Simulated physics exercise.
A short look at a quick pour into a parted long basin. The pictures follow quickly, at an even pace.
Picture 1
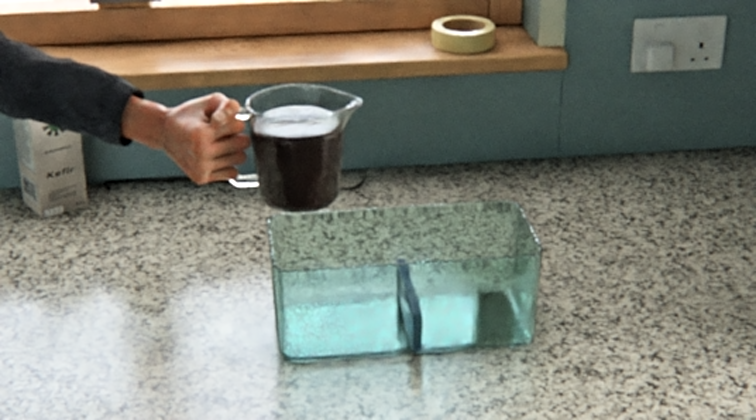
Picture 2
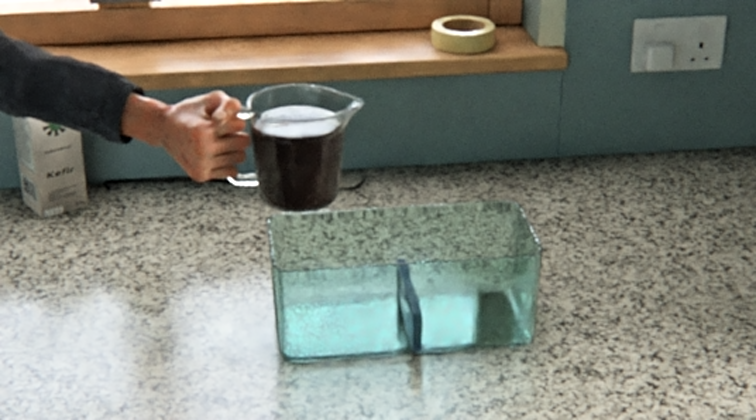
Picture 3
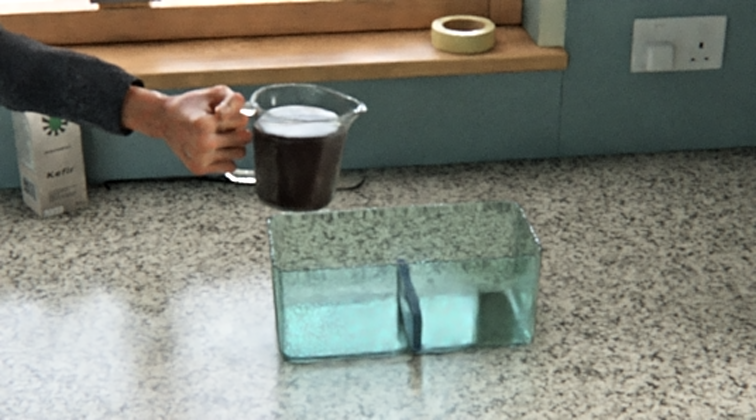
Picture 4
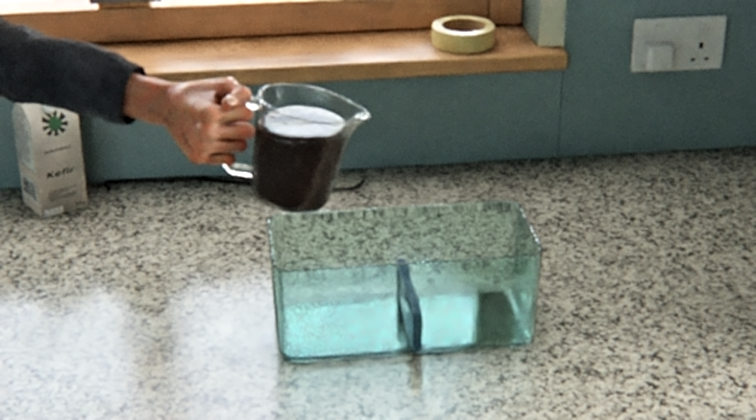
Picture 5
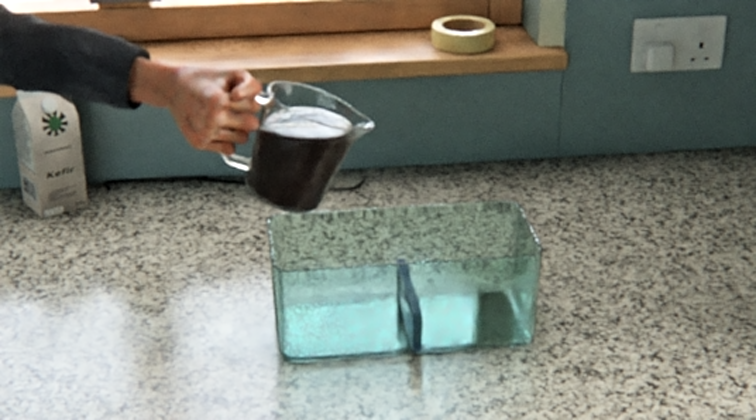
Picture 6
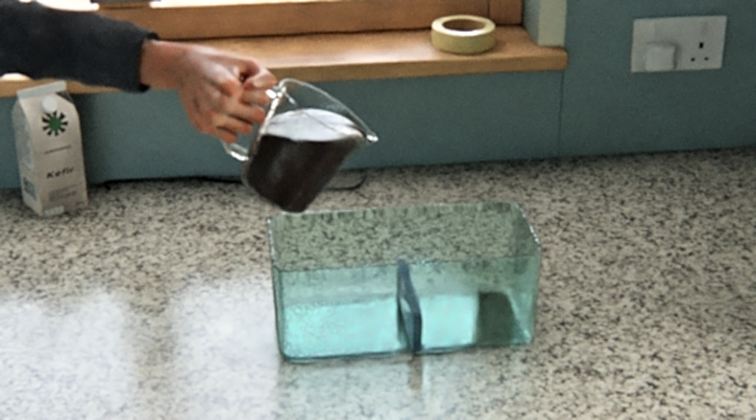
A hand in a dark grey sleeve reaches in from the left, holding a clear glass jug of dark coffee above a speckled grey worktop, seen from slightly above by a still camera. Below it sits a long greenish clear basin with a divider and pale liquid on both sides, near a carton, tape and a socket. The hand rises slightly and tilts the jug steadily rightward, the coffee shifting towards its spout.
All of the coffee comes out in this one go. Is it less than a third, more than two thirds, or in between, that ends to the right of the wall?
In the end between a third and two thirds is right of the wall.
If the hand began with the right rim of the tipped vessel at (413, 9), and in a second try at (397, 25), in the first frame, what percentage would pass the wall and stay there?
In turn 80 and 90 in a hundred.
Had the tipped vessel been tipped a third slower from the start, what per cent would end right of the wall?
About 55 per cent.
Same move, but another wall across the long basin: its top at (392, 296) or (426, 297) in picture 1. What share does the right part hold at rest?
Roughly 90 per cent, and 20 per cent.
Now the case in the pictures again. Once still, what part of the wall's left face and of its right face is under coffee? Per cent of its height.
Left: 30 %. Right: 30 %.
A moment on, the tilt is 91° and 59 per cent is still to pour, 5 is left of the wall and 13 right of it.
Next, the tilt is 96° and 19 per cent is still to pour, 30 is left of the wall and 37 right of it.
Then the tilt is 96° and 5 per cent is still to pour, 40 is left of the wall and 51 right of it.
Later the tilt is 96° and 1 per cent is still to pour, 47 is left of the wall and 51 right of it.
At rest 48 per cent lies left of the wall, 51 right of it and 1 outside.
